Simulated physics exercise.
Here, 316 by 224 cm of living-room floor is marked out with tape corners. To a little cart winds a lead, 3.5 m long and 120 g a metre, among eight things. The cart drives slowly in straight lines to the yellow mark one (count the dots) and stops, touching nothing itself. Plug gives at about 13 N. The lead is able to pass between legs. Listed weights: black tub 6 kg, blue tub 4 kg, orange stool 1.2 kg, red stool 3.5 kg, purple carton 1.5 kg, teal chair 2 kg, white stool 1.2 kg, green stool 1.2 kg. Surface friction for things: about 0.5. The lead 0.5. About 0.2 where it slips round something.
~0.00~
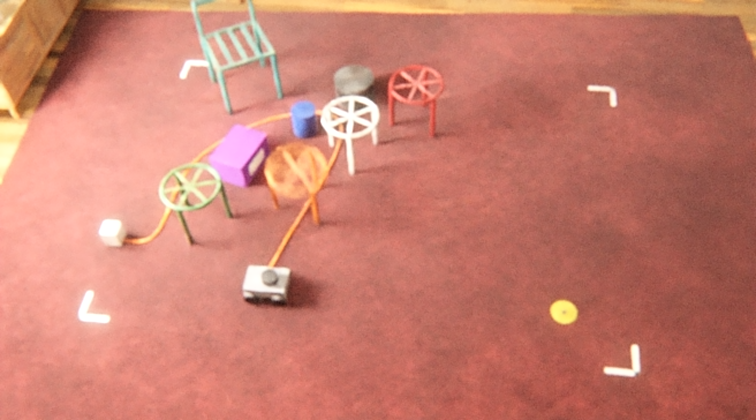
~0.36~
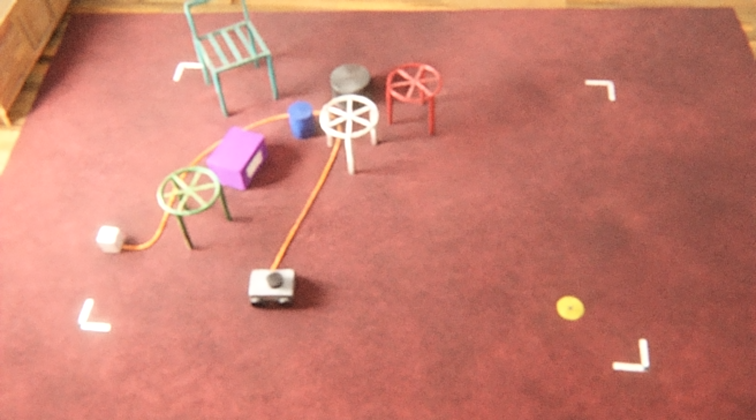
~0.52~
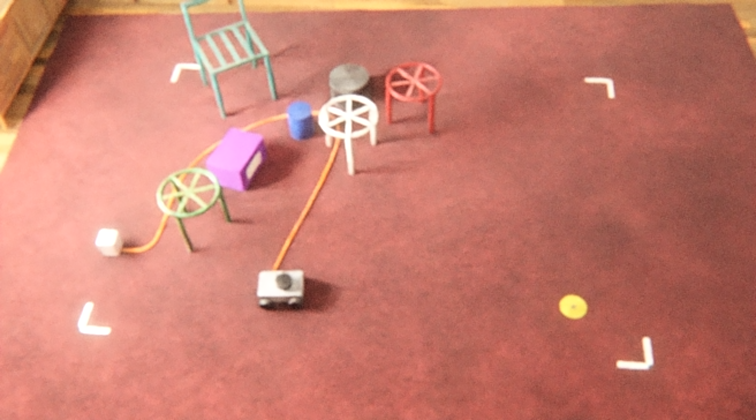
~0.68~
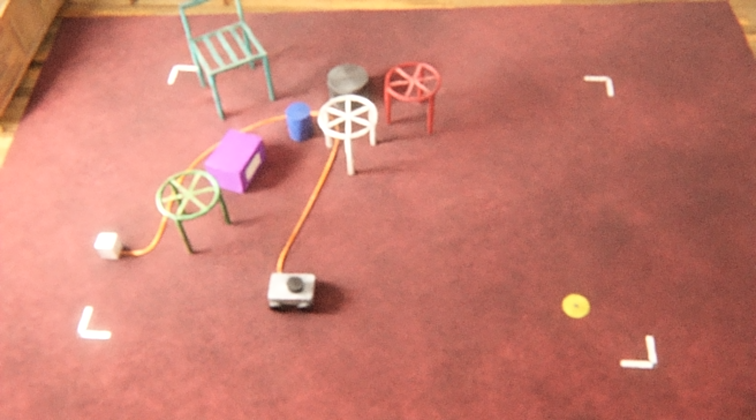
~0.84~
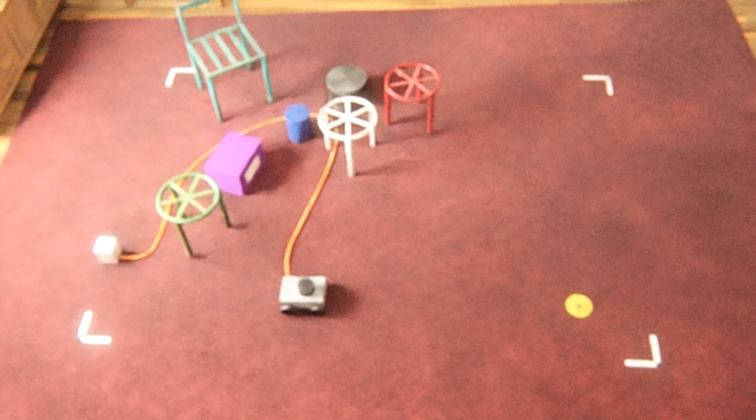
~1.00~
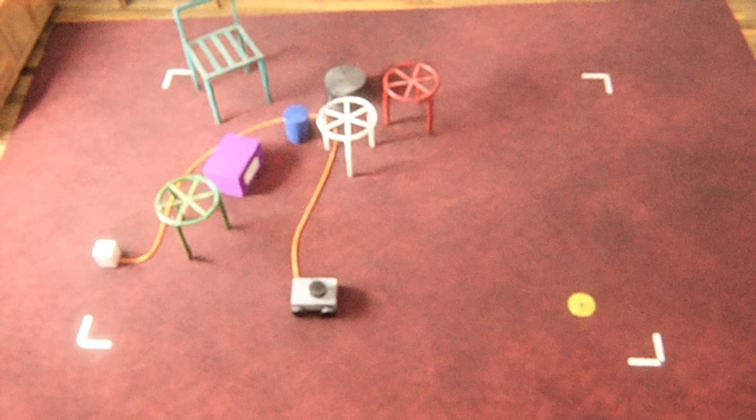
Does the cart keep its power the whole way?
No, the plug comes out.
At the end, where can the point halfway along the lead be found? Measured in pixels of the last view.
Midpoint of length, last view: Approx. (345, 164).
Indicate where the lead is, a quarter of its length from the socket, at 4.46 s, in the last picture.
You'll find it somewhere near (213, 168) in the final picture.
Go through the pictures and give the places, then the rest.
In the first picture, shows, teal chair (237, 44); white stool (351, 116); orange stool (297, 169); marks (564, 312); lead runs through (286, 241); cart (261, 288).
In the second picture, shows, lead runs through (287, 243); cart (266, 292).
In the third picture, shows, lead runs through (287, 245); cart (274, 293).
In the fourth picture, shows, lead runs through (288, 246); cart (285, 295).
In the fifth picture, shows, lead runs through (289, 249); cart (296, 298).
In the sixth picture, shows, teal chair (222, 50); white stool (347, 117); lead runs through (295, 251); cart (307, 300).
At 2.2 s, cart at (379, 301), lead slack at the fixed end; orange stool lifted 288 cm.
At 3.3 s, cart at (451, 301), lead slack at the fixed end; orange stool lifted 71 cm.
At 4.5 s, cart at (518, 299), 7 N at the fixed end; orange stool lifted 159 cm.
At 5.6 s, cart at (581, 304), plug out; orange stool lifted 9 cm.
At 6.0 s, cart at (581, 304), plug out; orange stool 528 cm off its start.
